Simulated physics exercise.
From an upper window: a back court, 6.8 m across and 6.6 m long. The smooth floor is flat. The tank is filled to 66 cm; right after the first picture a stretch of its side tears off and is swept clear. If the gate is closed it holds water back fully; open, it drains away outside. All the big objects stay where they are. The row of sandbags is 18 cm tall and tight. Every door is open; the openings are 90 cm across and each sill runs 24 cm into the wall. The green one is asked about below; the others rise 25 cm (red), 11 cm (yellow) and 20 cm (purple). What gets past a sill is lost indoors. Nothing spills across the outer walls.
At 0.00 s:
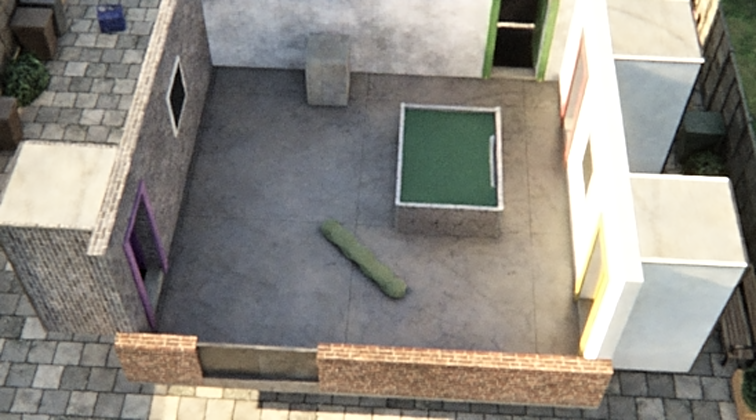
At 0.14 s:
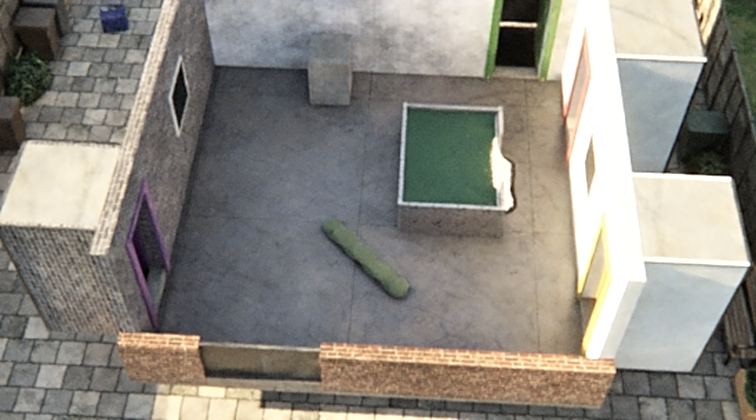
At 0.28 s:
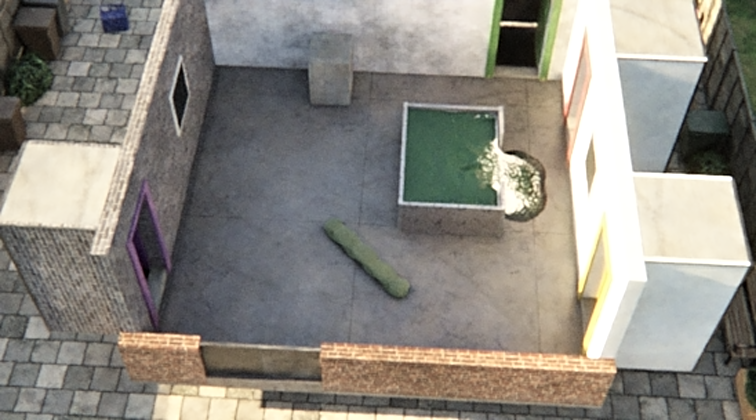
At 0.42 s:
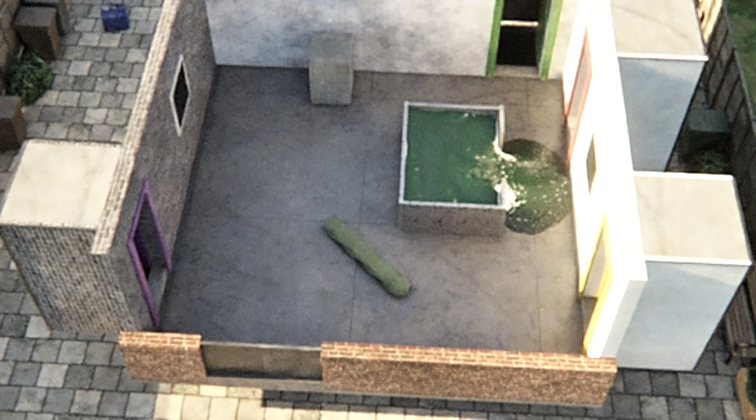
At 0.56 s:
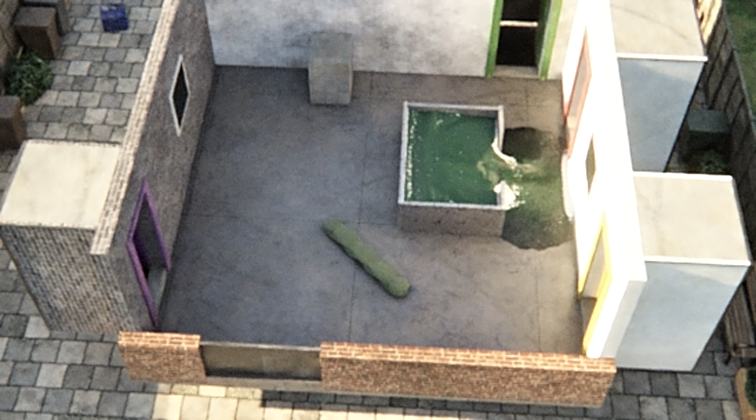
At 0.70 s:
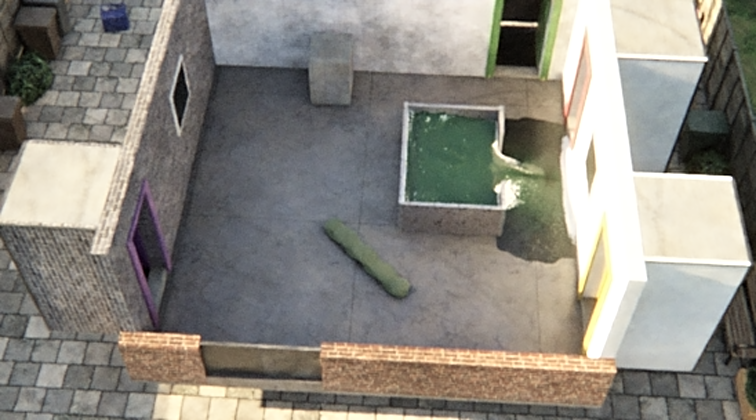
Green water in a raised square tank burst out through a gap in its right side, splashing white, then spread across the grey courtyard floor towards the right wall, while the water inside turned choppy.
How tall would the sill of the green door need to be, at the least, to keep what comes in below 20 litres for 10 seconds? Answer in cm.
It would have to be roughly 20 cm high.
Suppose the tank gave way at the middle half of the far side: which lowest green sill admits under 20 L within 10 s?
About 18 cm.
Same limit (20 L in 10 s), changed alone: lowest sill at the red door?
Roughly 23 cm at red.
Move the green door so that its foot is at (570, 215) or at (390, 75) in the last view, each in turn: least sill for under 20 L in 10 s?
About 35 and 9.0 cm.
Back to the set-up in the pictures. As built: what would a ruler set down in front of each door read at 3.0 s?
Depths in cm: Red 18, yellow 6, green 21, purple 0.
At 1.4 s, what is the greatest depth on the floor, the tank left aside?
Roughly 45 cm.
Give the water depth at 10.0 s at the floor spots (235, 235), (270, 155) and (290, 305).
About 7, 5 and 2 cm.
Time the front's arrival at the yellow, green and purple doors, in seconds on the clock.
Yellow 1.3 s, green 1.6 s, purple 5.0 s.
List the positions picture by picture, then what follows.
In the first frame, the tank at (450, 158) is whole and still, 66 cm deep; the green door at (519, 40) is dry.
In the second frame, the gap is at (497, 176), the front 0.2 m out at (510, 208); the back of the tank holds 66 cm.
In the third frame, the gap is at (497, 177), the front 0.8 m out at (541, 204); the back of the tank holds 66 cm.
In the fourth frame, water pours out at (498, 176) and has run 1.3 m, to (572, 196); about 8 cm deep outside, 63 cm at the back.
In the fifth frame, the gap is at (498, 176), the front 1.4 m out at (575, 232); the back of the tank holds 56 cm.
In the sixth frame, water pours out at (498, 176) and has run 1.6 m, to (577, 252); about 8 cm deep outside, 57 cm at the back; the green door at (522, 39), 2.7 m from the gap, is still 1.4 m from the nearest water.
After 1.4 s water covers 10 % of the floor, deepest (45 cm) near (565, 191); it has not reached the green door.
After 3.0 s water covers 35 % of the floor, deepest (28 cm) near (565, 191); 21 cm at the green door, 87 litres in over its 8 cm sill.
After 10.0 s water covers 95 % of the floor, deepest (8 cm) near (164, 291); 7 cm at the green door, 207 litres in over its 8 cm sill.
At the green door as built, the water arrived by 1.6 s and peaked near 22 cm at 2.4 s.
Run again over the same 10 s with other heights there, 47 litres in over 16.5 cm, 10 litres over 22.5 cm. The limit of 20 litres is kept from about 20 cm up.
